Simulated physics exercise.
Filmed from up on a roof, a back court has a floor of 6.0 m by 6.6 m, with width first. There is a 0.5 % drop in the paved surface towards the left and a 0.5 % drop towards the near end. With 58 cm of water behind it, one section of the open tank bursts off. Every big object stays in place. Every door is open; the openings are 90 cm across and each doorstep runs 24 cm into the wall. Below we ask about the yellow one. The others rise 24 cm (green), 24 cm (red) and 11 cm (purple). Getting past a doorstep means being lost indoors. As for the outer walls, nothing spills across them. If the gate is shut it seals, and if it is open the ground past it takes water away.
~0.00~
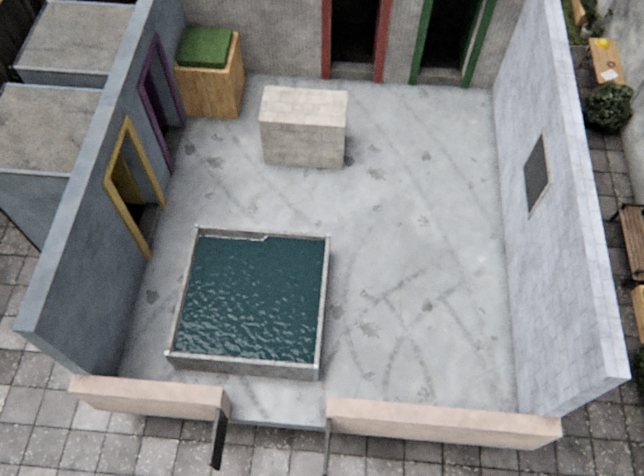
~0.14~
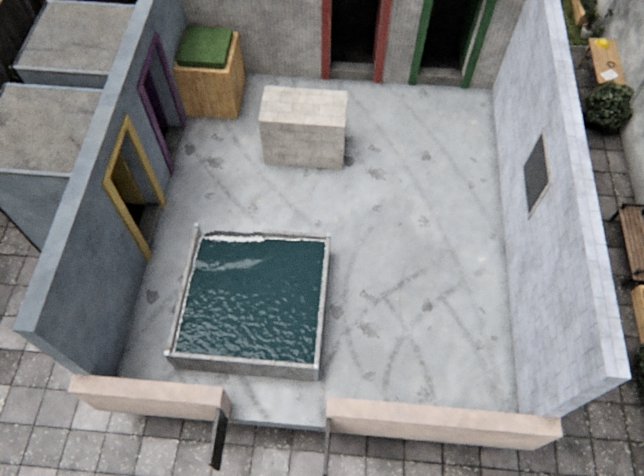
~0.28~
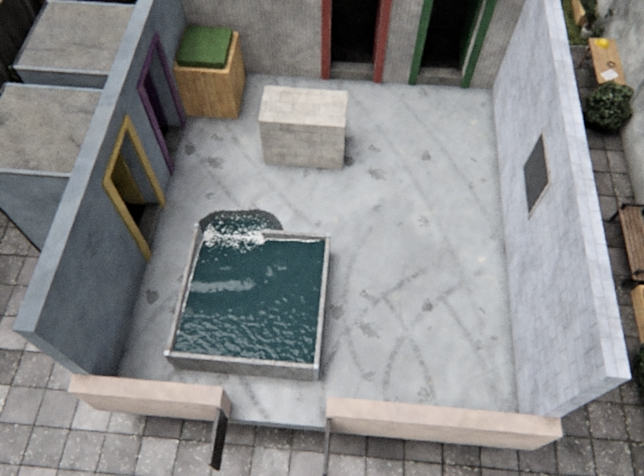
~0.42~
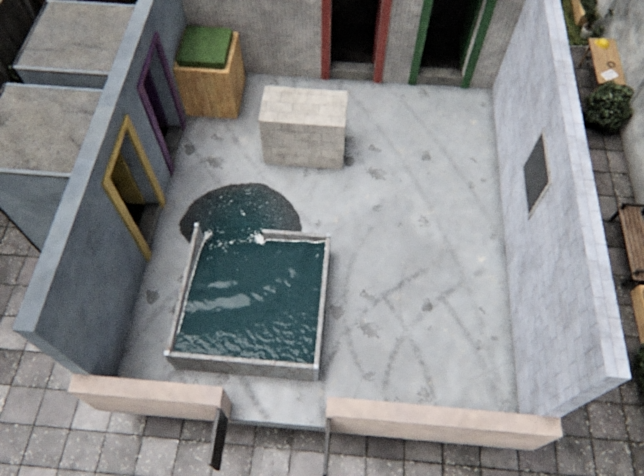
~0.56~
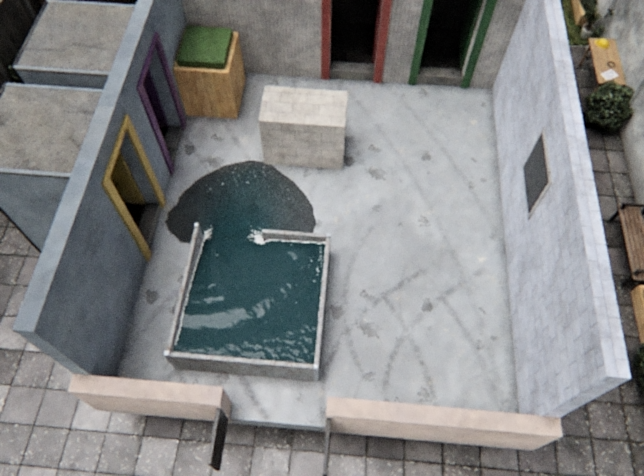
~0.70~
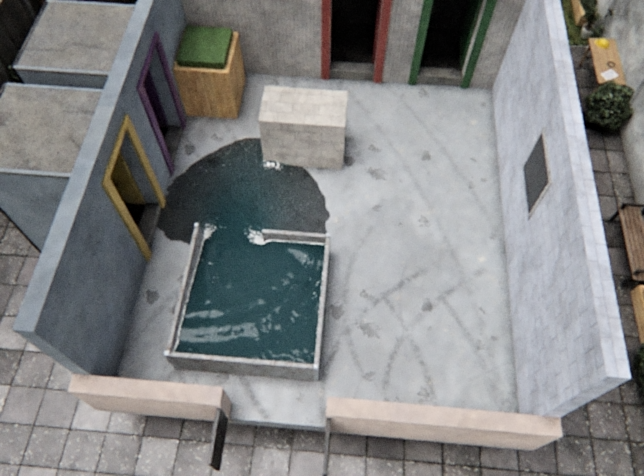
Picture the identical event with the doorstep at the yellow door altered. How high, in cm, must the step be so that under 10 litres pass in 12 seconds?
Roughly 7.5 cm.
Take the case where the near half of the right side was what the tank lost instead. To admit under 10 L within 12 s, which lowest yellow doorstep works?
In that case about 5.0 cm.
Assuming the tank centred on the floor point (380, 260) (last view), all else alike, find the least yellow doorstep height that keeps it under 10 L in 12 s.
You'd need some 10.5 cm.
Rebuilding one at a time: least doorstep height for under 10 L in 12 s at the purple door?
At the purple door it takes roughly 24 centimetres.
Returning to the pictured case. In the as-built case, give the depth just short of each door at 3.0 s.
In cm: Green 0, red 5, yellow 5, purple 23.
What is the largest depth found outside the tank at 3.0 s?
30 cm.
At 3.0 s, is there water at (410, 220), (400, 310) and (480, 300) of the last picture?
In turn: Wet, still dry, dry.
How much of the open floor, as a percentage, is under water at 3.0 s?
Close to 45 per cent of it is wet.
After 1.4 s water covers 20 % of the floor, deepest (31 cm) near (228, 239); 5 cm at the yellow door, 0 litres in over its 16 cm doorstep.
After 3.0 s water covers 45 % of the floor, deepest (30 cm) near (199, 74); 5 cm at the yellow door, 0 litres in over its 16 cm doorstep.
After 12.0 s water covers 100 % of the floor, deepest (10 cm) near (405, 417); 6 cm at the yellow door, 0 litres in over its 16 cm doorstep.
At the yellow door as built, the water arrived by 0.9 s and peaked near 9 cm at 7.4 s.
With a doorstep of 6 cm, 24 litres would have come in within the 12 s; with 8.5 cm, 5 litres. So under 10 litres takes about 7.5 cm.
